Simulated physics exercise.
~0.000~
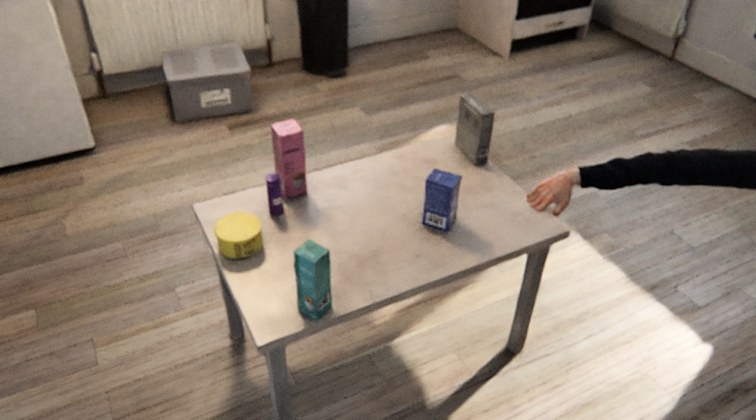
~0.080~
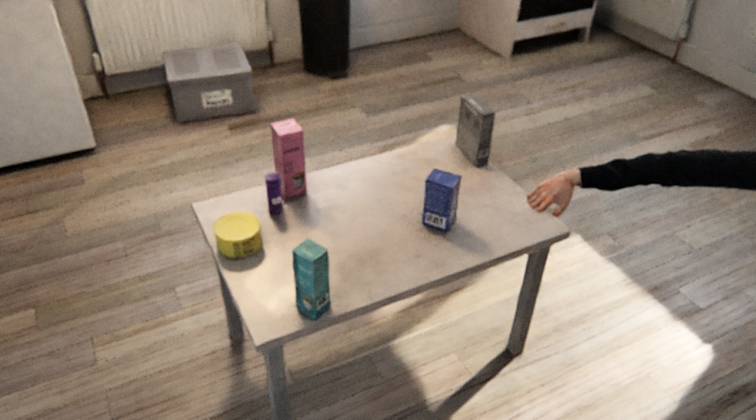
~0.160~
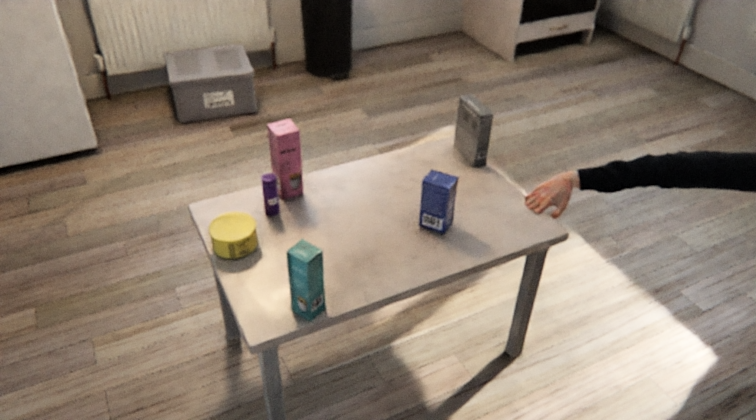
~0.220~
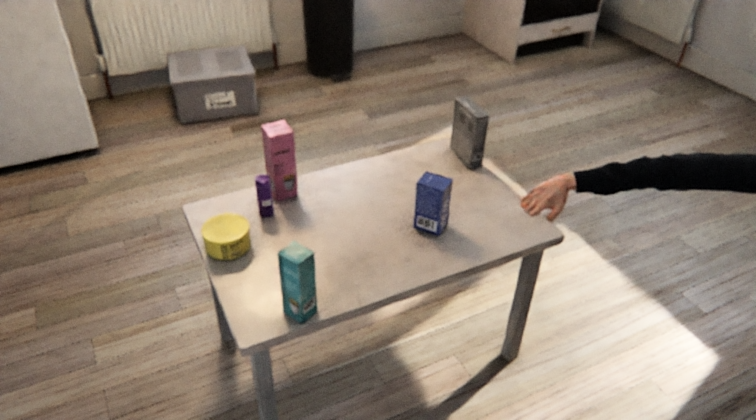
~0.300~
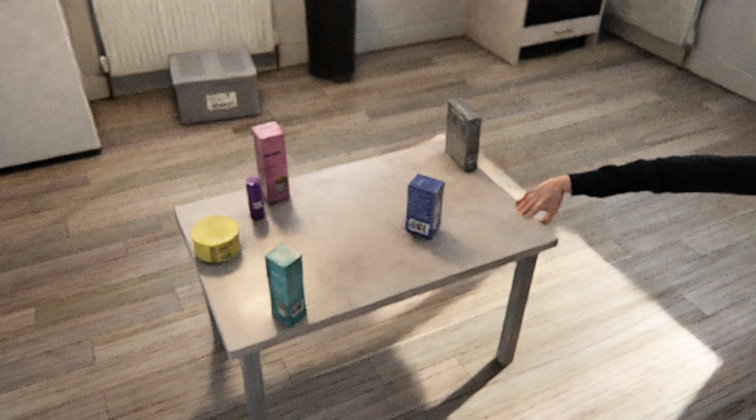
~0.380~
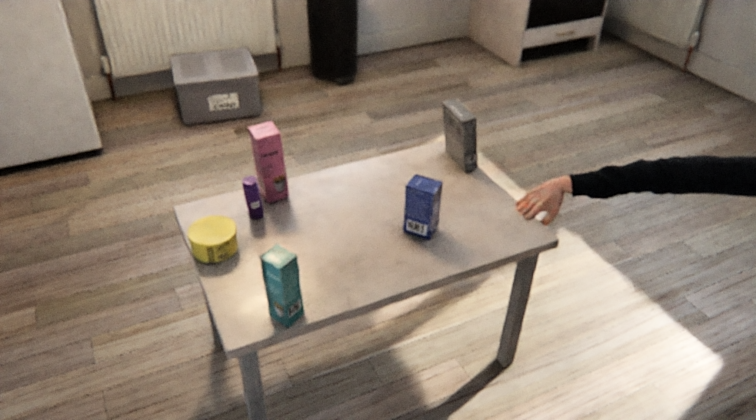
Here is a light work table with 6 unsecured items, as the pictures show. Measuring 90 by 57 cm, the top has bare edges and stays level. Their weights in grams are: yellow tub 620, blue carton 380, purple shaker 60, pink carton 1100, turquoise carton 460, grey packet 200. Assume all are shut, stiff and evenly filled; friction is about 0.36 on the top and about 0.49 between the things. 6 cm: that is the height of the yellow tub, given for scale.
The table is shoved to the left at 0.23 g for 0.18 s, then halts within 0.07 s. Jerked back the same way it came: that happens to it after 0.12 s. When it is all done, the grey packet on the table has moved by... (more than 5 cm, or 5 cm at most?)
More than that amount.
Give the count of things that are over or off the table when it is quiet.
Total count: 4.
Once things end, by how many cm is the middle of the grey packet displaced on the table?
Net distance near 12 cm.
Around 0.78 s, grey packet on its side near (448, 156); purple shaker at 23° to upright; turquoise carton at 14° to upright.
Around 0.98 s, grey packet on its side near (448, 156); purple shaker on its side; turquoise carton at 42° to upright.
Finally (1.6 s), on their side or leaning hard on the table, purple shaker, pink carton, turquoise carton and grey packet; the other 2 still in place (within 5 cm). In the last view, grey packet near (448, 156).
